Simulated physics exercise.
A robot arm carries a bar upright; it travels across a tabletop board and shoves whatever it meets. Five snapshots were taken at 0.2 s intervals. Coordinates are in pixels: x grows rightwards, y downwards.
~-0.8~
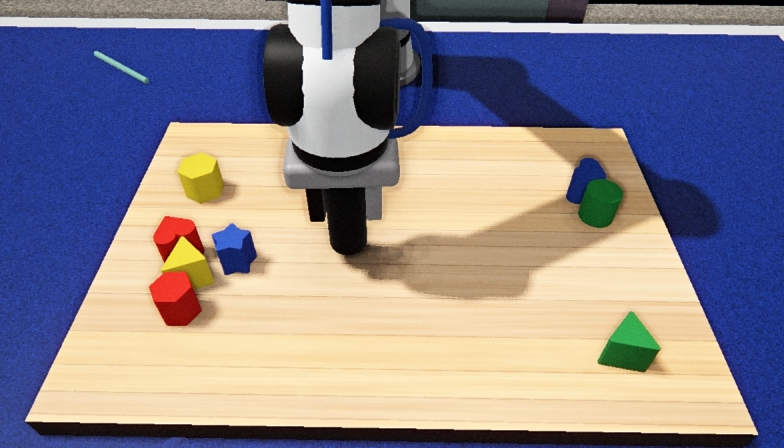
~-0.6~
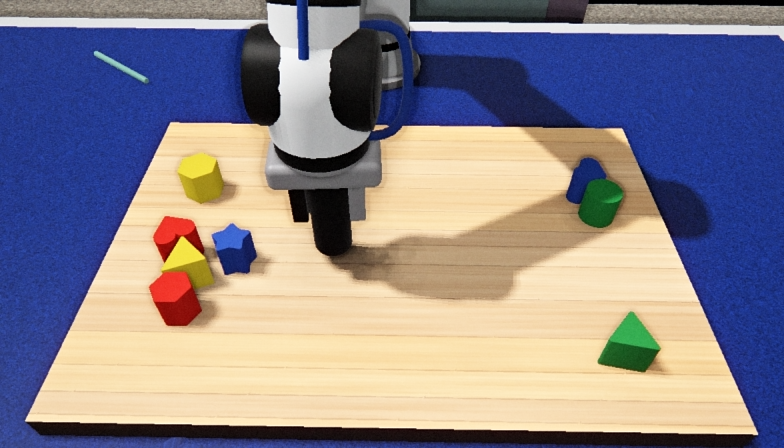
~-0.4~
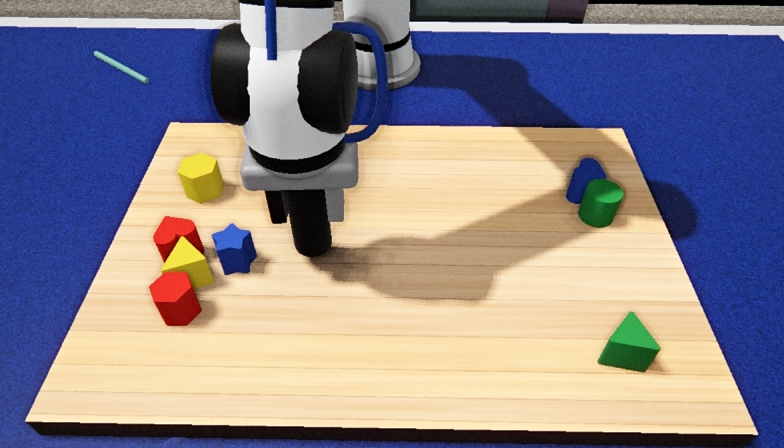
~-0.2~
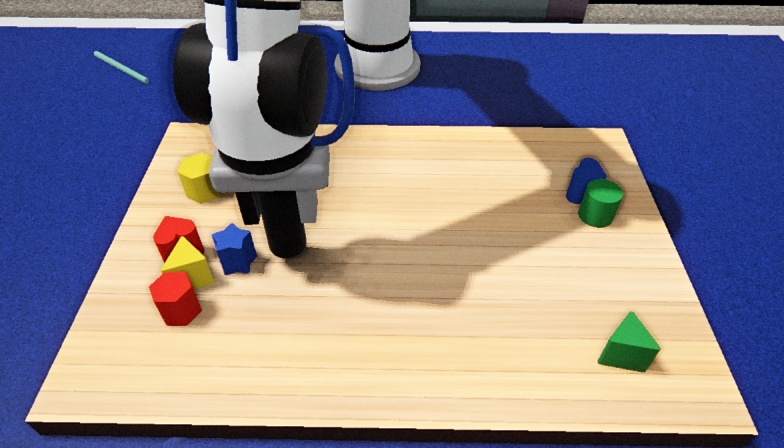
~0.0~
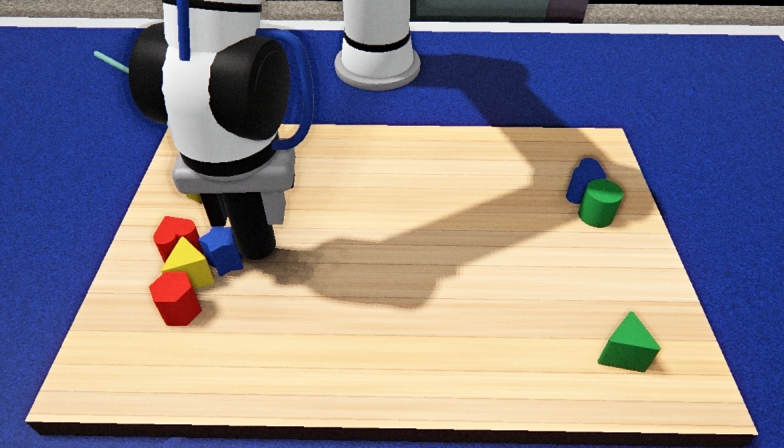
In the video, a robotic arm moves its dark bar steadily left across a wooden board toward a cluster of colored blocks, then nudges the blue star-shaped block slightly left while the red and yellow blocks beside it stay still.
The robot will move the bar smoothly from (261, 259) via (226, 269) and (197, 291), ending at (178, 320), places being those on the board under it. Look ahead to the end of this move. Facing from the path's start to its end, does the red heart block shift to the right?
Yes.
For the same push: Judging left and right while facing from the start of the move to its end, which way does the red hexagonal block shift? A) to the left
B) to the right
(A)
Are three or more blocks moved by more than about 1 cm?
Yes, I think so.
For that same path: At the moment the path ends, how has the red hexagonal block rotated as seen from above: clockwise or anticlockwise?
From above, it turns clockwise.
One third of the way, bar at (222, 258); red heart block at (162, 228); yellow three-sided block at (157, 262); blue star-shaped block at (184, 240), turned 15° clockwise.
Two thirds of the way, bar at (192, 280); red hexagonal block at (159, 297); red heart block at (156, 226); yellow three-sided block at (141, 267); blue star-shaped block at (171, 242), turned 50° clockwise.
At the end, bar at (173, 310); red hexagonal block at (134, 326), turned 30° clockwise; red heart block at (156, 226); yellow three-sided block at (136, 270), turned 20° clockwise; blue star-shaped block at (171, 242), turned 50° clockwise.
